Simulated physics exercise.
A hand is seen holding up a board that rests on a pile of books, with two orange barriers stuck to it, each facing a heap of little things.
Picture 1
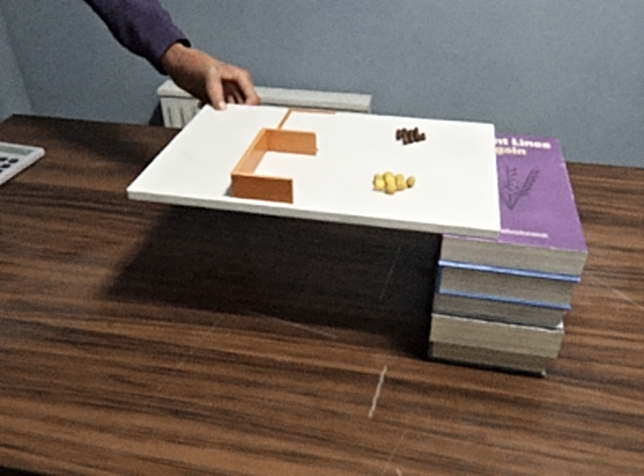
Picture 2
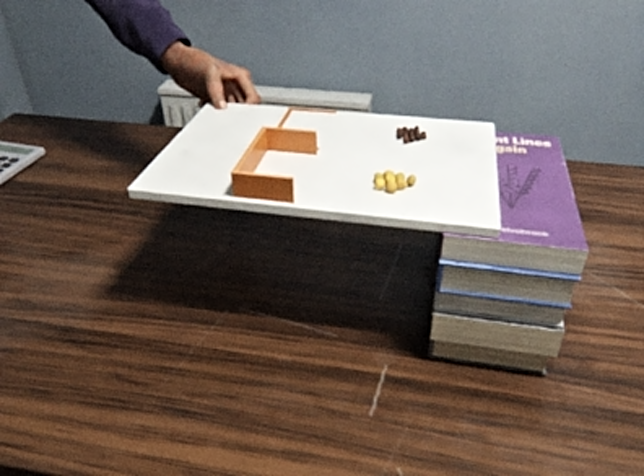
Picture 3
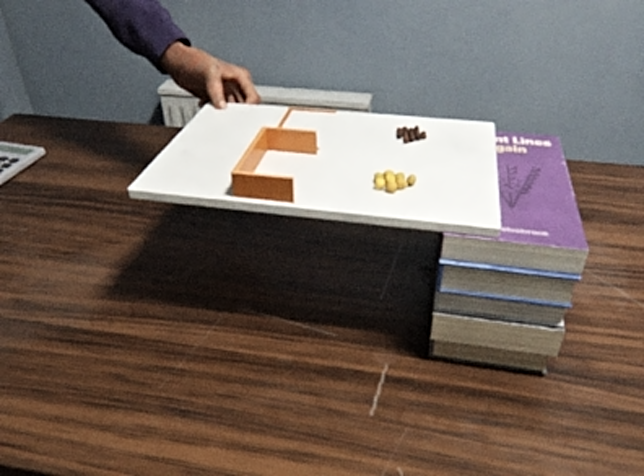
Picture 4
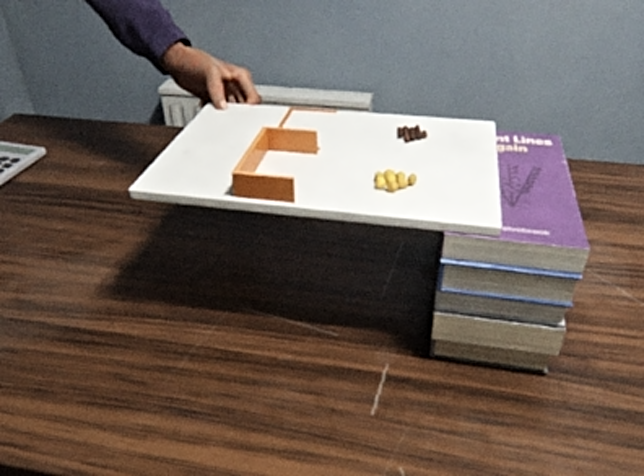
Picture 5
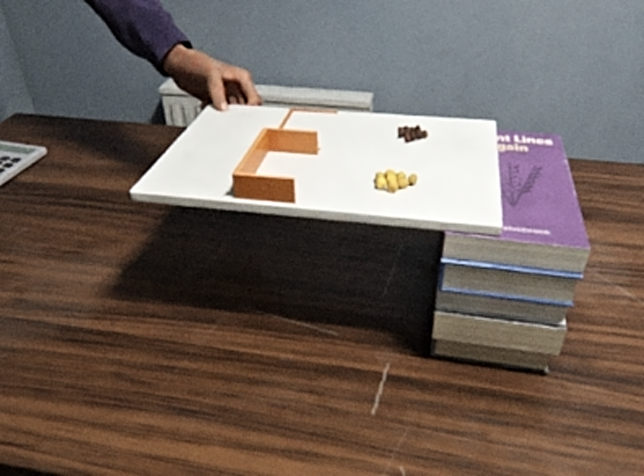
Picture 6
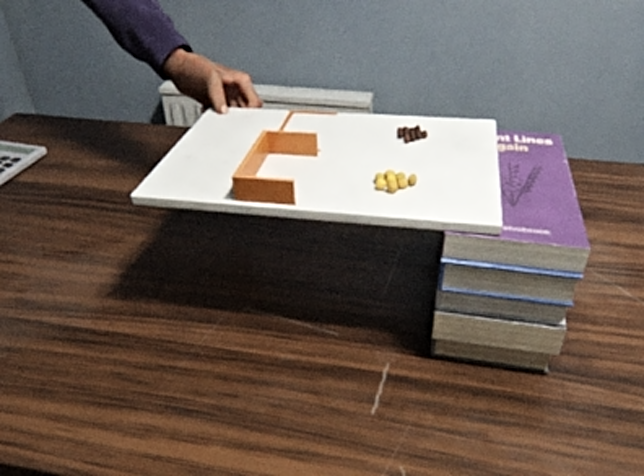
On a wooden table, a hand barely lowers a board holding two small heaps.
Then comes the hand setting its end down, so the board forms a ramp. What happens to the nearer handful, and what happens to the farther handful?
Nearer handful: It stays behind its bar. Farther handful: It makes it past its bar.
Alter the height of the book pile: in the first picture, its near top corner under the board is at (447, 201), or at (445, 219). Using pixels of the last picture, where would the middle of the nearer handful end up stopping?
One: About (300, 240). Two: About (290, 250).
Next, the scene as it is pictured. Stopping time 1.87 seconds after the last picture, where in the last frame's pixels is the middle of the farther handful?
Around (125, 224).
Then, 0.52 s after the last picture, board sloping at 10°; nearer handful where it was; farther handful where it was.
Then, 1.17 s after the last picture, board sloping at 20°; nearer handful on its way down; farther handful about a third past its bar.
Then, 1.87 s after the last picture, board sloping at 31°; nearer handful has reached its bar; farther handful most past its bar.
At rest, board resting at 32°; nearer handful gathered behind its bar; farther handful most past its bar.
